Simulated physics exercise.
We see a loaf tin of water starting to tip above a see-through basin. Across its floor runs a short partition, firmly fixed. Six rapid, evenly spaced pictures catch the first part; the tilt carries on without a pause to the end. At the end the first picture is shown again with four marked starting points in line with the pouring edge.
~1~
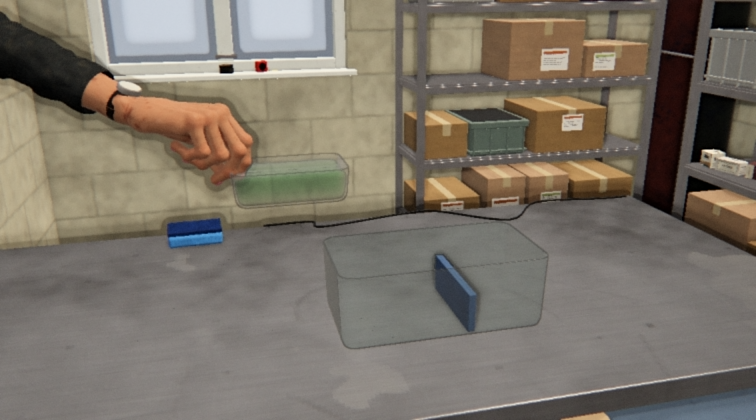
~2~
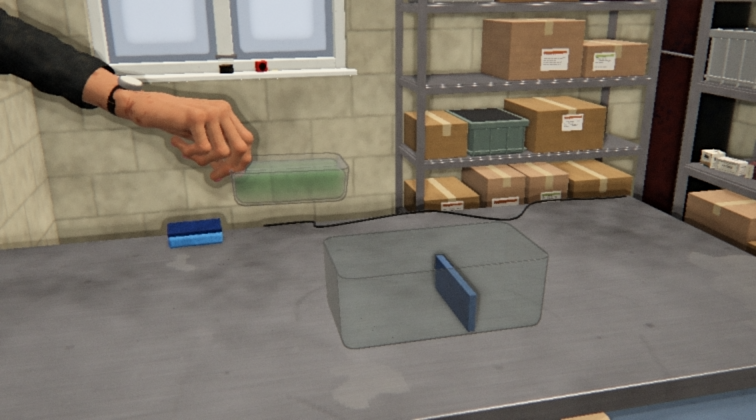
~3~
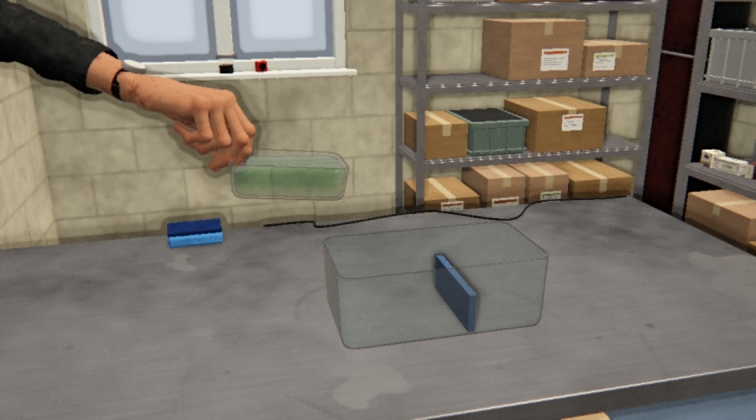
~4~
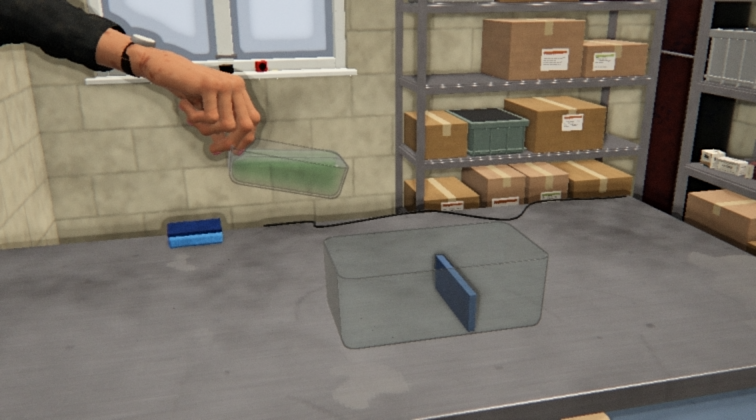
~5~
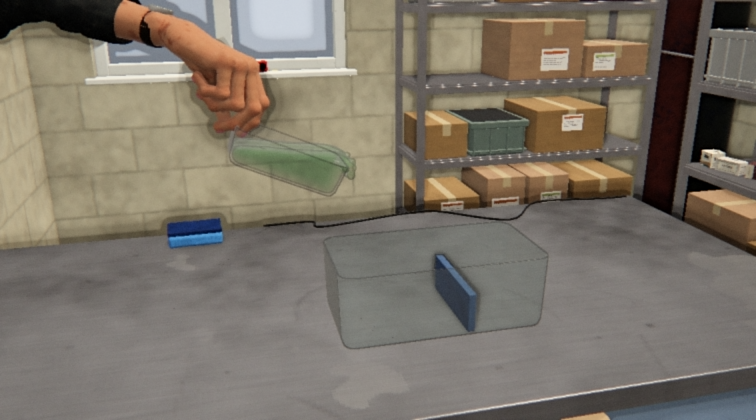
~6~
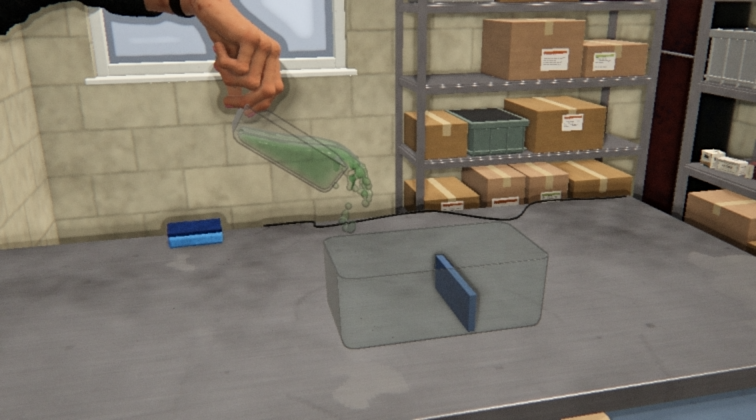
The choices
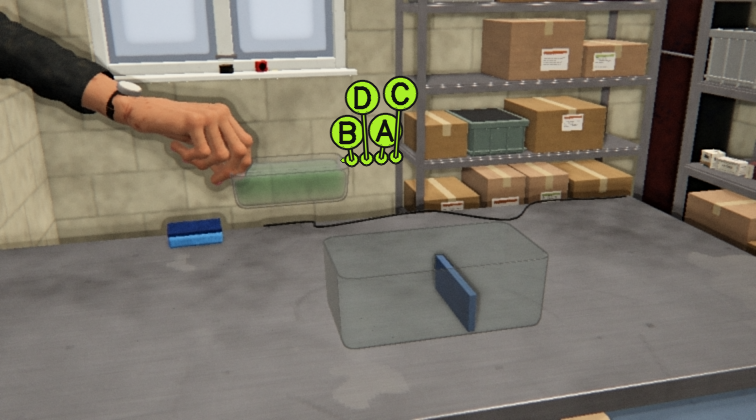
A hand reaching in from the left holds a clear container of greenish water level above a see-through basin with a short blue partition inside. The hand then rises, tilting the container steadily down to the right. Water reaches the lip, then pours over it in a broken stream above the basin.
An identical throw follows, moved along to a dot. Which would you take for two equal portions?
Spot A does it best.
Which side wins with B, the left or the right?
The left side.
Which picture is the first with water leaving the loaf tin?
Picture 4.
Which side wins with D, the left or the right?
The left side.
On the marked copy, A at (381, 157); B at (351, 159); C at (395, 156); D at (366, 158).
With A, about 46 % ends left of the wall and 51 % right of it; 3 % is lost outside.
With B, about 94 % ends left of the wall and 2 % right of it; 3 % is lost outside.
With C, about 28 % ends left of the wall and 70 % right of it.
With D, about 85 % ends left of the wall and 12 % right of it; 3 % is lost outside.
